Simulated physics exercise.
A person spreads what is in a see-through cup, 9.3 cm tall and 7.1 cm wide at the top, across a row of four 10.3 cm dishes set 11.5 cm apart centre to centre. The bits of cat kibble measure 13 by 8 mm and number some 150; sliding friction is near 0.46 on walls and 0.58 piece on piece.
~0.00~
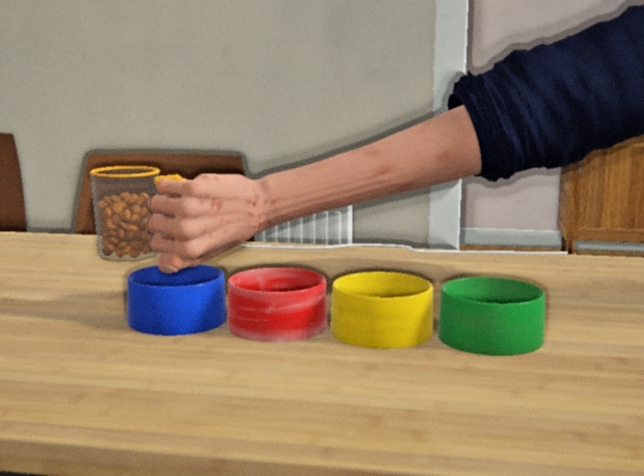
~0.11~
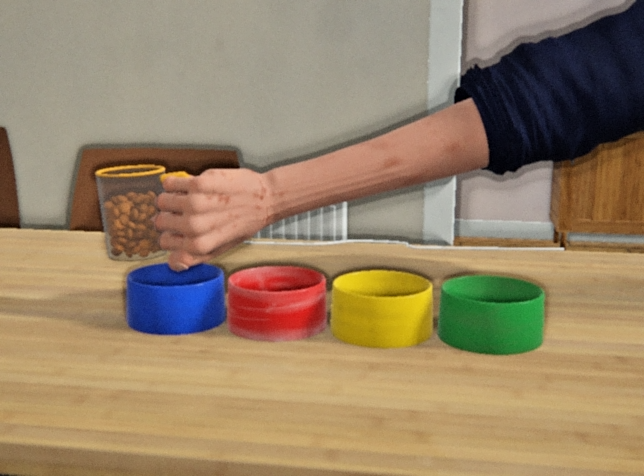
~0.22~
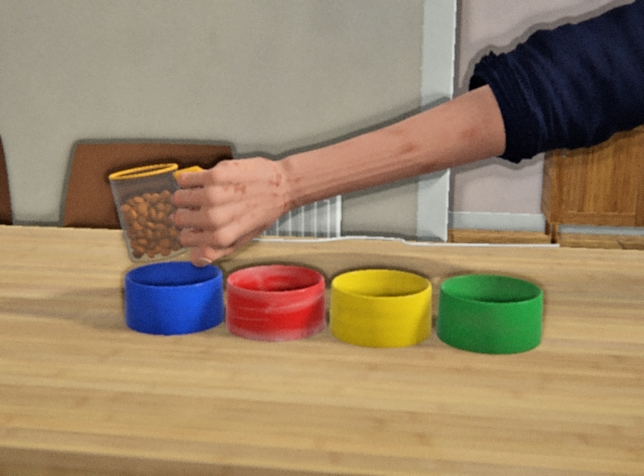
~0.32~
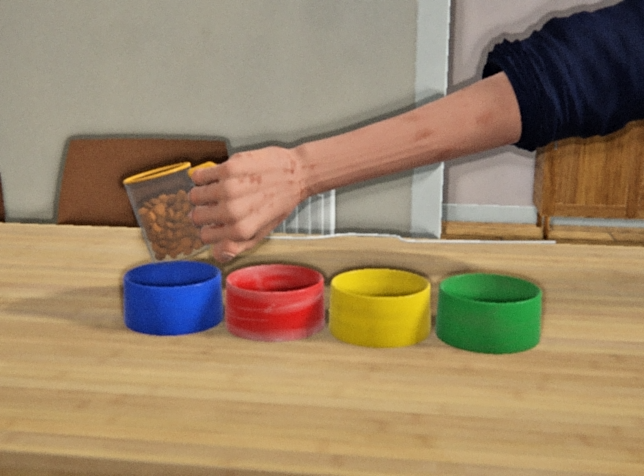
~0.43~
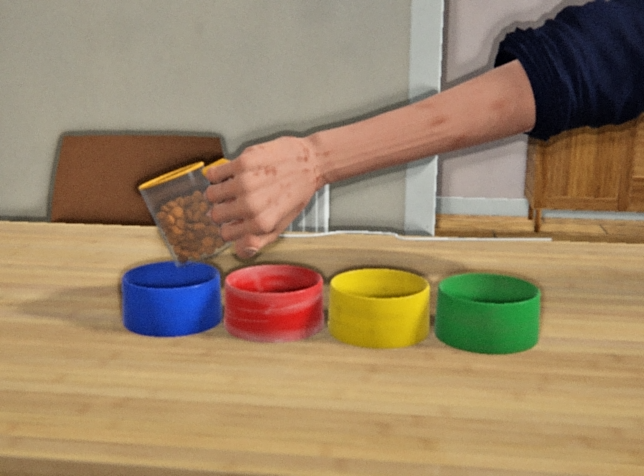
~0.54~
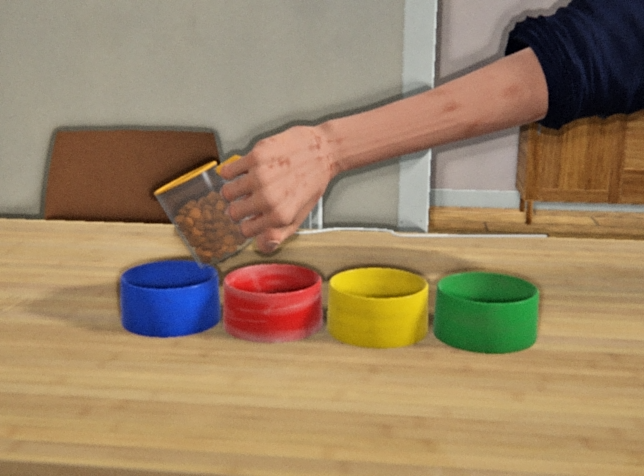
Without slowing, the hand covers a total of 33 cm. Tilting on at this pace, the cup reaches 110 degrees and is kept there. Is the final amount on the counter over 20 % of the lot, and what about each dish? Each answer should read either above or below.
Red - below, blue - below, green - below, yellow - above, counter - below.
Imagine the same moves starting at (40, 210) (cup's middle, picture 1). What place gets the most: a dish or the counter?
Most of it lands at red.
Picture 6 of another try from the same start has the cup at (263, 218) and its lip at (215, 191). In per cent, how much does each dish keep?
Final shares - red 0 %, blue 0 %, green 0 %, yellow 100 %.
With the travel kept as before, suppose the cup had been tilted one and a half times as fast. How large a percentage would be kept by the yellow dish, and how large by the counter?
That gives yellow 80 with 10 for the counter.
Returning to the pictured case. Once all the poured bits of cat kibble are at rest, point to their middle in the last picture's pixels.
Somewhere near (373, 312) in the last picture.
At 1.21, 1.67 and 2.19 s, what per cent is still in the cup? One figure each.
In order, near 100 %, 100 % and 65 %.
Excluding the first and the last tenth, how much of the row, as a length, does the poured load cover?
The stretch is around 5 cm long.
After 1.21 s, tilt 66 degrees; cup holds 100 %.
Then, at 1.67 s, tilt 92 degrees; cup holds 100 %.
After 2.19 s, tilt 110 degrees; cup holds 65 %, yellow 35 %.
In the end, at 4.2 s, red 0 %, blue 0 %, green 0 %, yellow 100 %, counter 0 %.
